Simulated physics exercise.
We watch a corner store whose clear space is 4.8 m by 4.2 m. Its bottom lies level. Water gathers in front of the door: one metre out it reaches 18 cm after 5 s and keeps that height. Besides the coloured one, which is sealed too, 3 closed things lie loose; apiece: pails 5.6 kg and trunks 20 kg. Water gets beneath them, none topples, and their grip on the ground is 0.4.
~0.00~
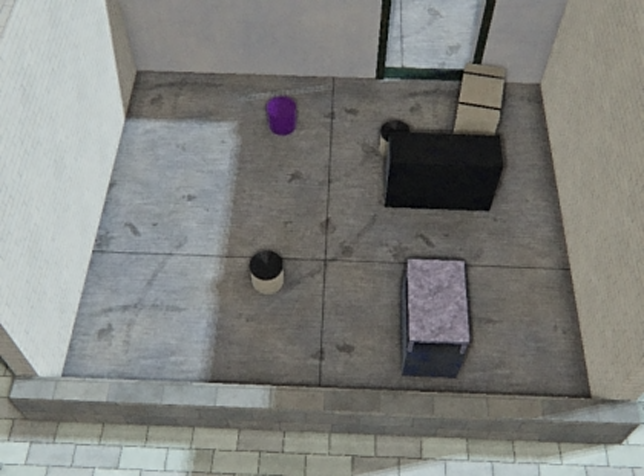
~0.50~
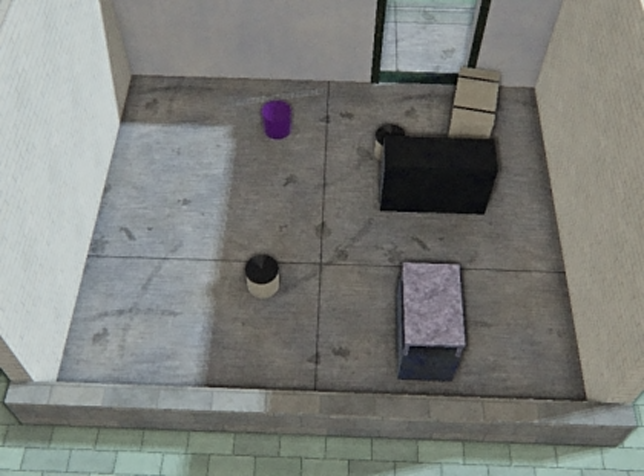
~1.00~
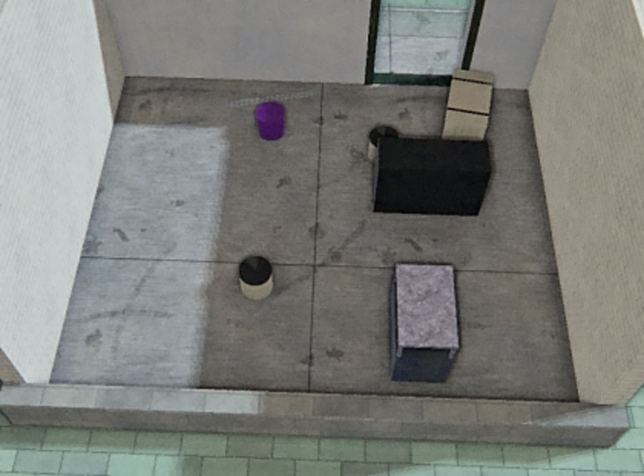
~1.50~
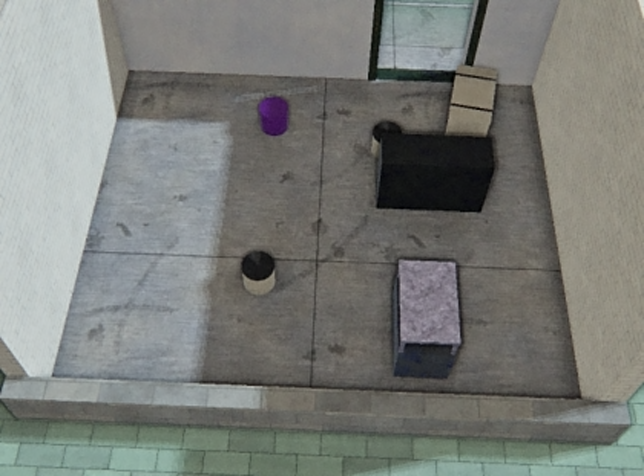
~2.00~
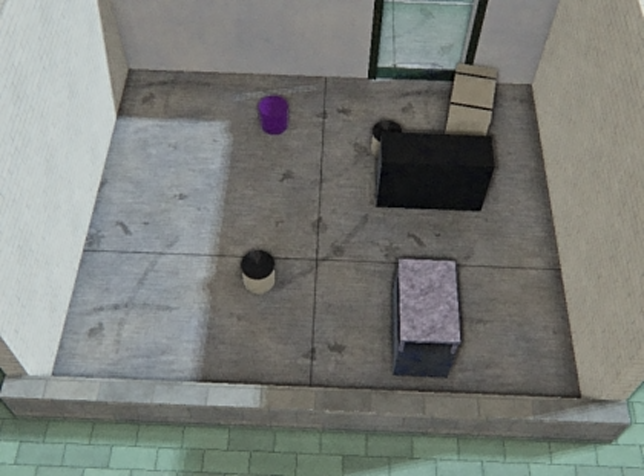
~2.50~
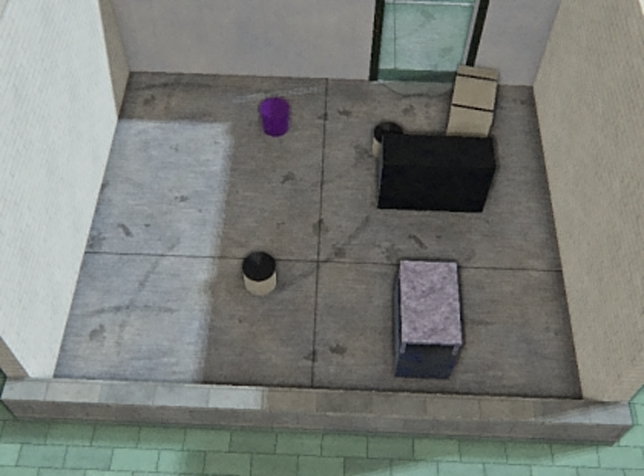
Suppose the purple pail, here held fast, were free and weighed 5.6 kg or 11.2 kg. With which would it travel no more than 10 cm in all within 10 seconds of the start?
Verdict: The lower weight is enough.
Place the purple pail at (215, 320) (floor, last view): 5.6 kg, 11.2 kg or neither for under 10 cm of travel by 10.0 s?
The smaller is enough.
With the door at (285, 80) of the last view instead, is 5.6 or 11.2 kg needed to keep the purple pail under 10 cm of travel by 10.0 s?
Then neither weight holds it.
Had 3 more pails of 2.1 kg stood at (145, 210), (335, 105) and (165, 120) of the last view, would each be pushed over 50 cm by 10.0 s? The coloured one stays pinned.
In turn: Less, short of it, less.
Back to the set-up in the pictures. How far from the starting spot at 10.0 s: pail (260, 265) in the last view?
In that order: 0 cm.
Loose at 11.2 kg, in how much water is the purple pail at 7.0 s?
Roughly 2 cm.
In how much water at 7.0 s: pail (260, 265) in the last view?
Roughly 3 cm.
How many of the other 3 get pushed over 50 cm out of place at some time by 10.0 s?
I count 1.
After 3.5 s the purple pail would be 0 cm from its start with 5.6 kg and 0 cm from its start with 11.2 kg; 0 cm of water round it then.
After 4.5 s the purple pail would be 0 cm from its start with 5.6 kg and 0 cm from its start with 11.2 kg; 0 cm of water round it then.
After 7.0 s the purple pail would be 0 cm from its start with 5.6 kg and 0 cm from its start with 11.2 kg; 2 cm of water round it then.
After 10.0 s the purple pail would be 0 cm from its start with 5.6 kg and 0 cm from its start with 11.2 kg; 3 cm of water round it then.
